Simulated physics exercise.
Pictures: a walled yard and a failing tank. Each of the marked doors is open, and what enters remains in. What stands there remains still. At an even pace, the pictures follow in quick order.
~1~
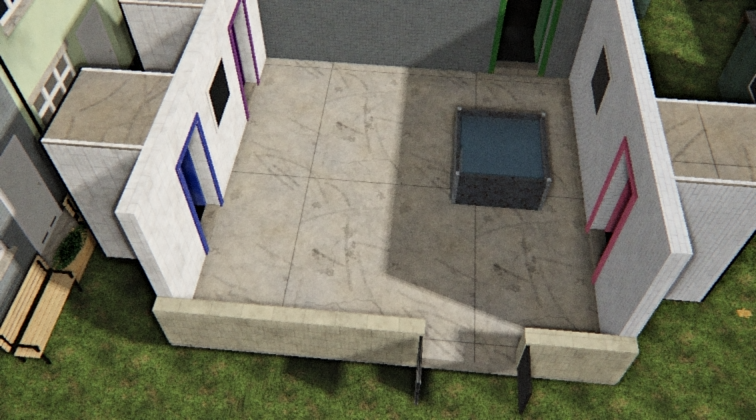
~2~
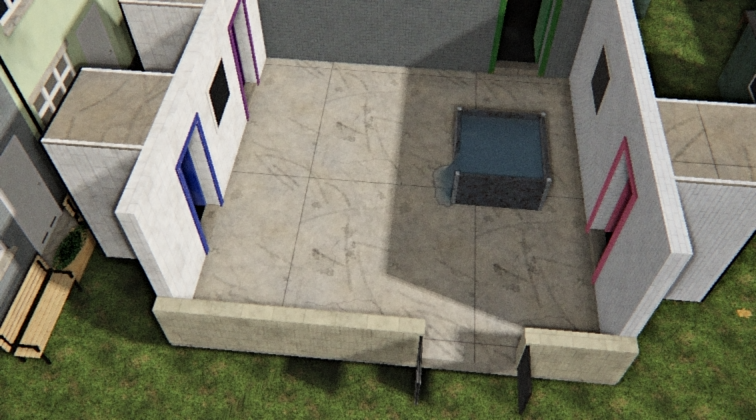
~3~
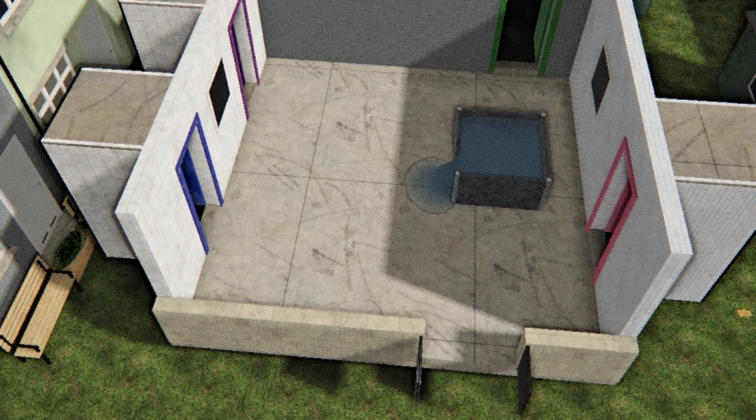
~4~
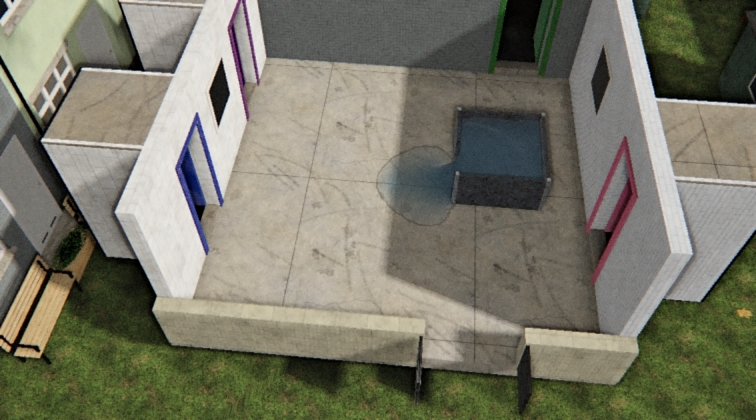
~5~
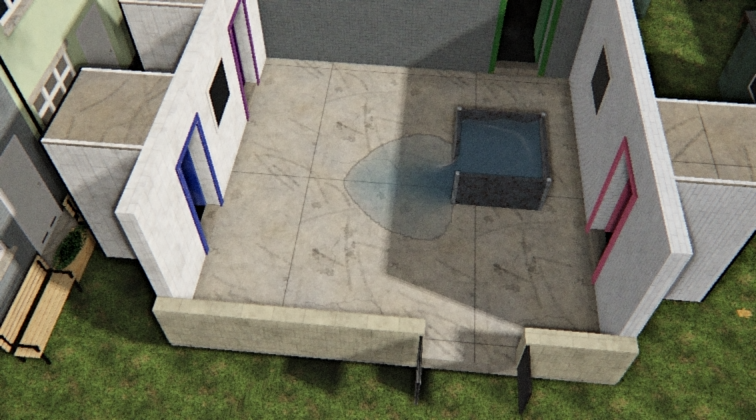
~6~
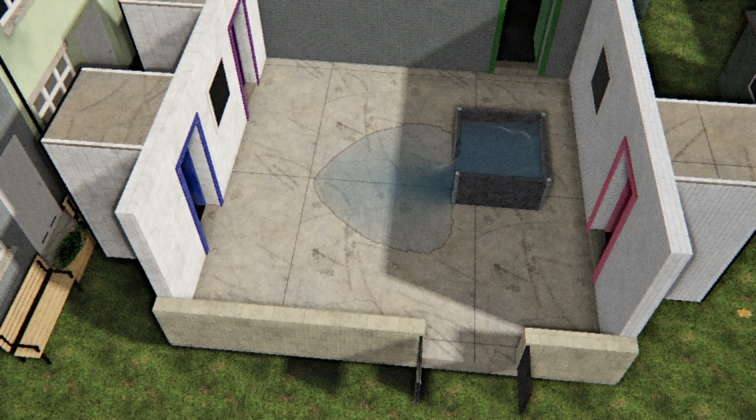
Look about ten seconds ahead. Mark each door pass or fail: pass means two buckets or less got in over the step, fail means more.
Pink door - pass, blue door - fail, green door - pass, purple door - pass.
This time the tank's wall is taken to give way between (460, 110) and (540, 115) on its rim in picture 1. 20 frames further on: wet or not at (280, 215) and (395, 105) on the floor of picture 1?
In turn: Clear, under water.
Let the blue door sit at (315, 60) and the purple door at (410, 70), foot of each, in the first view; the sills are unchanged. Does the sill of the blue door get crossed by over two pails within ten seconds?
Checking it, I find the blue door escapes flooding.
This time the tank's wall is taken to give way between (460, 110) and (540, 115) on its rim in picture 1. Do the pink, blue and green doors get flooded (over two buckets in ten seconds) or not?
Well, I'd say the pink door comes in lower, while the blue door comes in lower and the green door breaks the threshold.
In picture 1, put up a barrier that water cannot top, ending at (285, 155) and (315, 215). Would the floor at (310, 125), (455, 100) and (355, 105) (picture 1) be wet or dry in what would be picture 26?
Log, spots one to three: Swamped; spared; swamped.
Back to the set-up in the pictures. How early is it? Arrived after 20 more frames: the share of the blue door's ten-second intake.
That share would be near 80 %.
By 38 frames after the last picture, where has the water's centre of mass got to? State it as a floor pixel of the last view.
At roughly (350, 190).
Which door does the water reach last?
The door marked pink.
A moment on, water covers 35 % of the floor; the pink door not reached, the blue door not reached, the green door not reached, the purple door not reached.
Next, water covers 45 % of the floor; the pink door not reached, the blue door under two buckets in, the green door not reached, the purple door wet at the sill, nothing in.
Then, water covers 50 % of the floor; the pink door not reached, the blue door over two buckets in, the green door not reached, the purple door under two buckets in.
Later, water covers 60 % of the floor; the pink door not reached, the blue door over two buckets in, the green door not reached, the purple door under two buckets in.
In the end, water covers 95 % of the floor; the pink door wet at the sill, nothing in, the blue door over two buckets in, the green door wet at the sill, nothing in, the purple door under two buckets in.
